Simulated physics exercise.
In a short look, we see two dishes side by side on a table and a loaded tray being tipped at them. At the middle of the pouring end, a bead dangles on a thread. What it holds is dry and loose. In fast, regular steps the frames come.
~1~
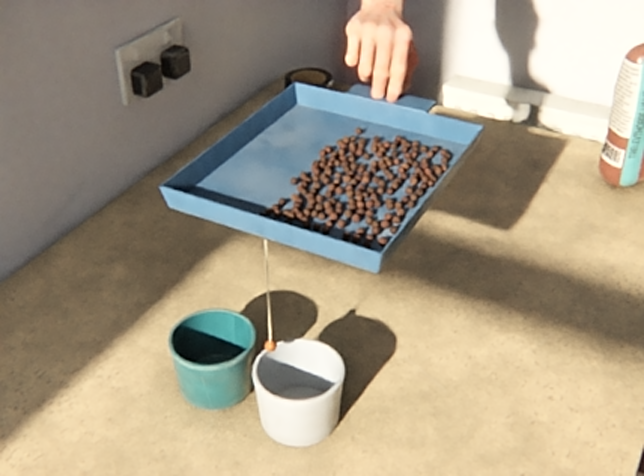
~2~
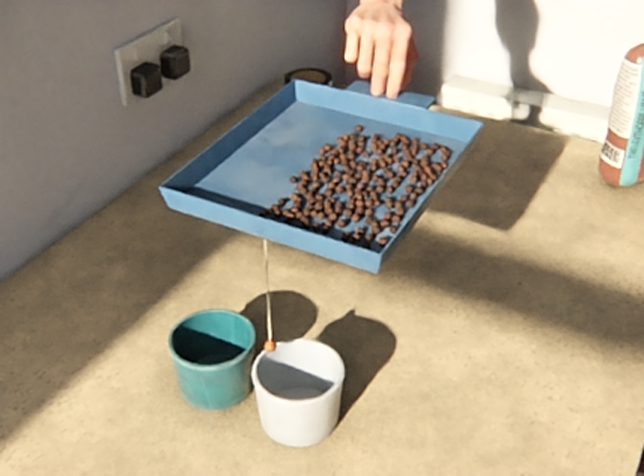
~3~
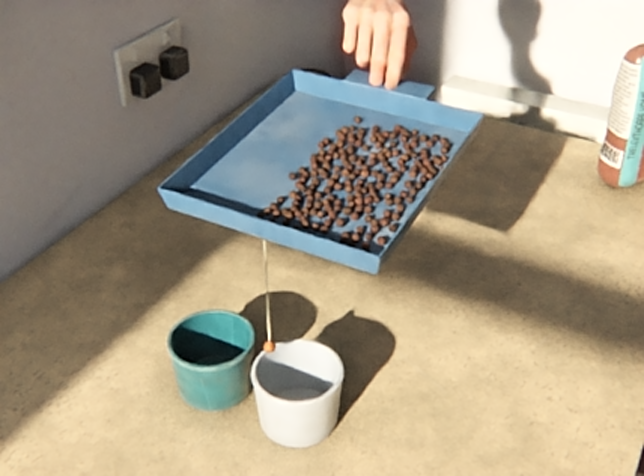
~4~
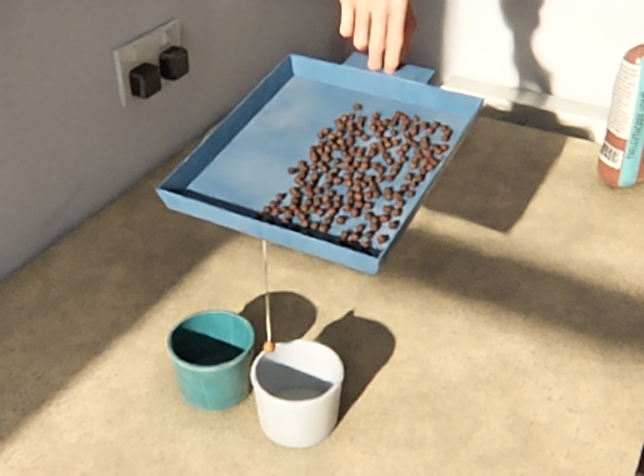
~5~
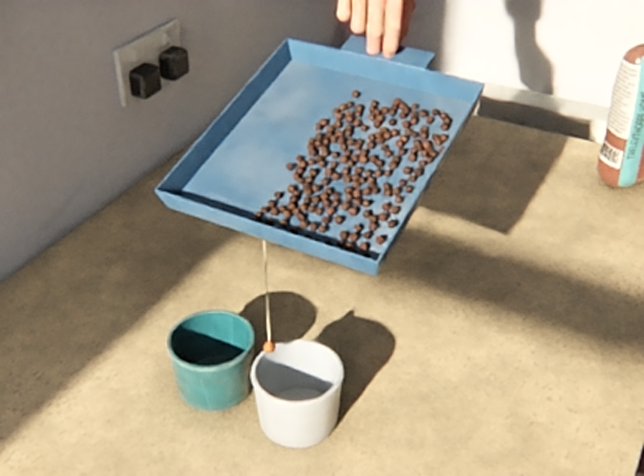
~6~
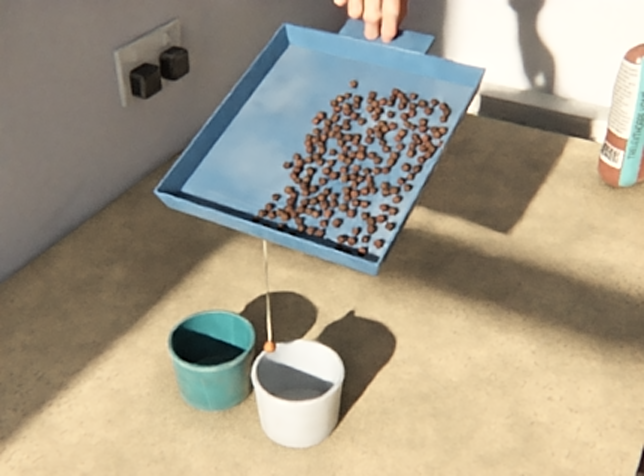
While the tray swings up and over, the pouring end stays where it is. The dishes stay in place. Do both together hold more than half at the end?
Most likely the lost part will be the majority.
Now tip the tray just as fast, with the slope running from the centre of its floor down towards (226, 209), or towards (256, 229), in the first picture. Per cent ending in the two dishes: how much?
In turn, 70 percent and then 10 percent.
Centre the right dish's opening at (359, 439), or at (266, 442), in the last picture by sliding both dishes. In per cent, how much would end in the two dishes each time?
Close to 80 in a hundred, then close to 30 in a hundred.
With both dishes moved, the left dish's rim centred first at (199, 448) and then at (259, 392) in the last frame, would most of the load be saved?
The first place gets a lesser share, the second the greater share.
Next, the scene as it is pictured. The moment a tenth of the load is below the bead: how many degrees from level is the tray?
Roughly 95 degrees at that moment.
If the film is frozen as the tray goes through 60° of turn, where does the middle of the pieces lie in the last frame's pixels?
(316, 235).
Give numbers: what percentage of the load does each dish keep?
Left about 0, right about 0 in a hundred.
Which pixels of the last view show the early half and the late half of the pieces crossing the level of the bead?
Around (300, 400) first; around (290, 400) second.
Soon after the last picture, tray tipped steeply; nearly all on the tray; a stray few in the air.
A little later, tray tipped right over; about half on the tray; a stray few in the right dish; a small part outside both; about a third in the air.
Later still, tray tipped past a quarter turn; a stray few in the right dish; a stray few in the left dish; nearly all outside both.
By the end, tray tipped past a quarter turn; a stray few in the right dish; a stray few in the left dish; nearly all outside both.
